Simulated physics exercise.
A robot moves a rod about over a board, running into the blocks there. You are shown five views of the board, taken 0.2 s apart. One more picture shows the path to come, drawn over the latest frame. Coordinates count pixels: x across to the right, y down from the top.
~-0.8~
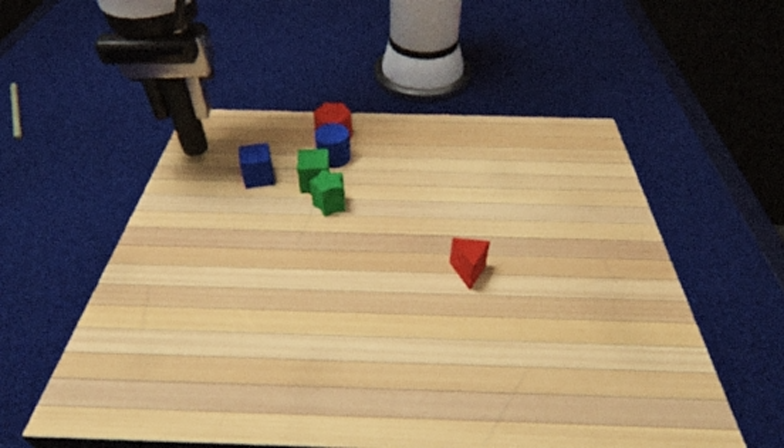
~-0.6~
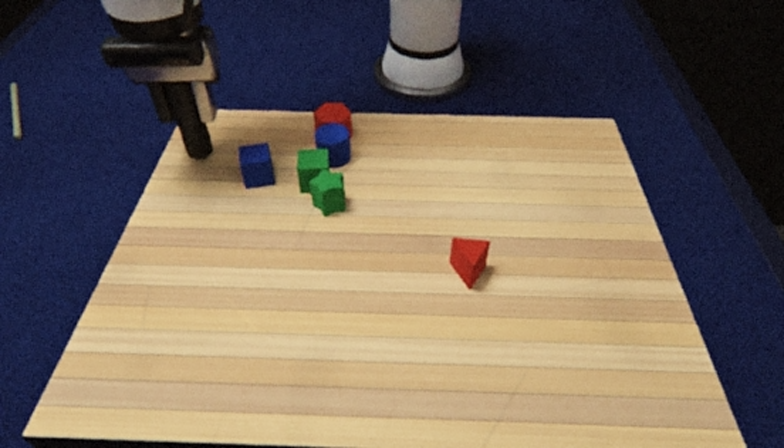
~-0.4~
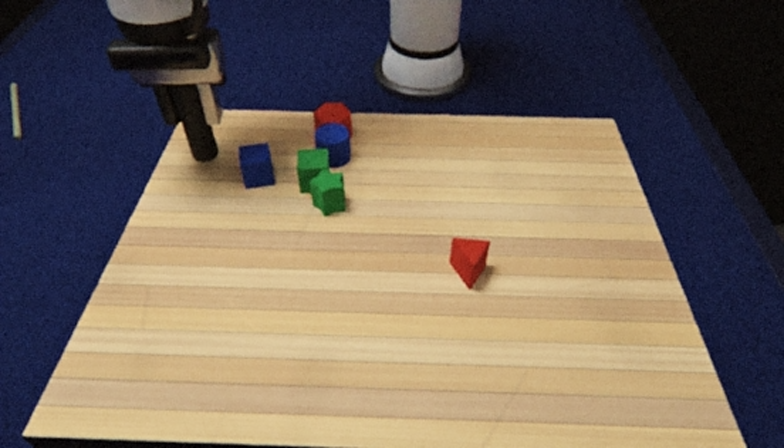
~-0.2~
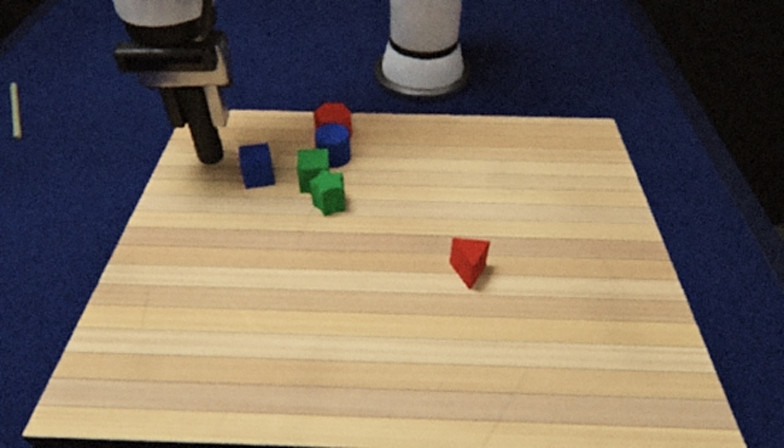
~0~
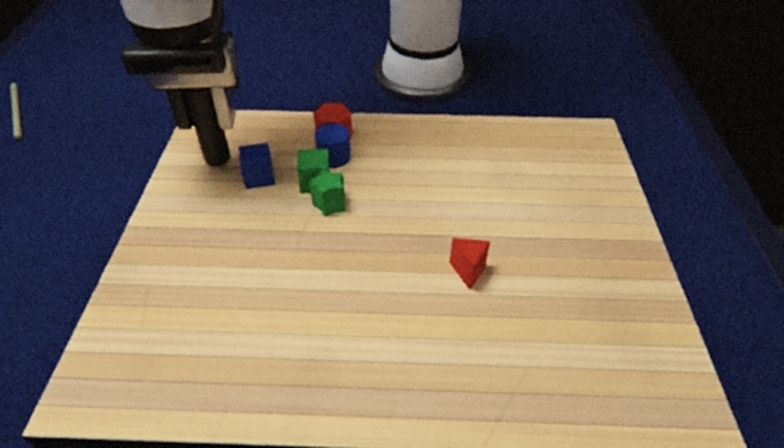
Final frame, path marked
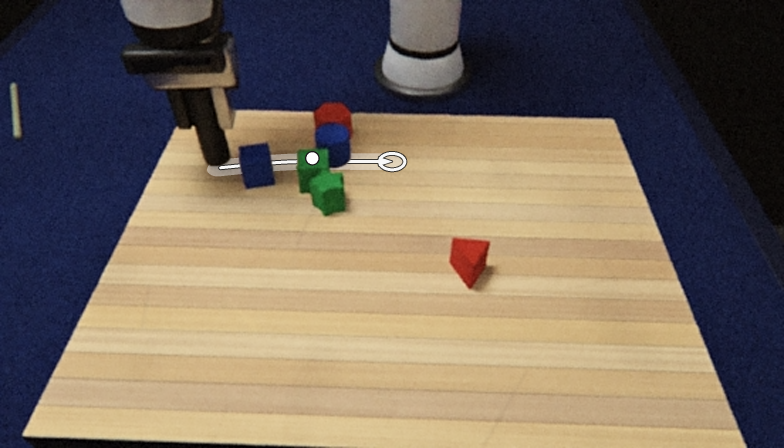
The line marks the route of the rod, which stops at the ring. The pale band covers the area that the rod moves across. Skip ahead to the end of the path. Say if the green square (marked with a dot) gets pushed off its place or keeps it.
In the end it has not been moved.
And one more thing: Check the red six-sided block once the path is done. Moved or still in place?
That block stays.
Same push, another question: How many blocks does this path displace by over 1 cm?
The answer is two blocks, counting only moves over 1 cm.
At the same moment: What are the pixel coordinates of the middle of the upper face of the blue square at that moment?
Its top face will be centred at roughly (276, 157).
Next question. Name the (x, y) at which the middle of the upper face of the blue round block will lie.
Most likely (401, 120).
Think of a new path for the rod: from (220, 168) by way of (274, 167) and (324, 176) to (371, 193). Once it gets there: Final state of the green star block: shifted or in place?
From what I can tell, it won't keep its place.
The line goes from (220, 168) over (307, 161) to (392, 161); the dot is on the green square.
The first path, step by step. One third of the way, rod (277, 154); blue square (274, 156), turned 80° clockwise.
Two thirds of the way, rod (335, 152); blue square (276, 157), turned 90° clockwise; blue round block (362, 129).
At the end, rod (392, 153); blue square (276, 157), turned 90° clockwise; green square unmoved; blue round block (401, 120); red six-sided block unmoved.
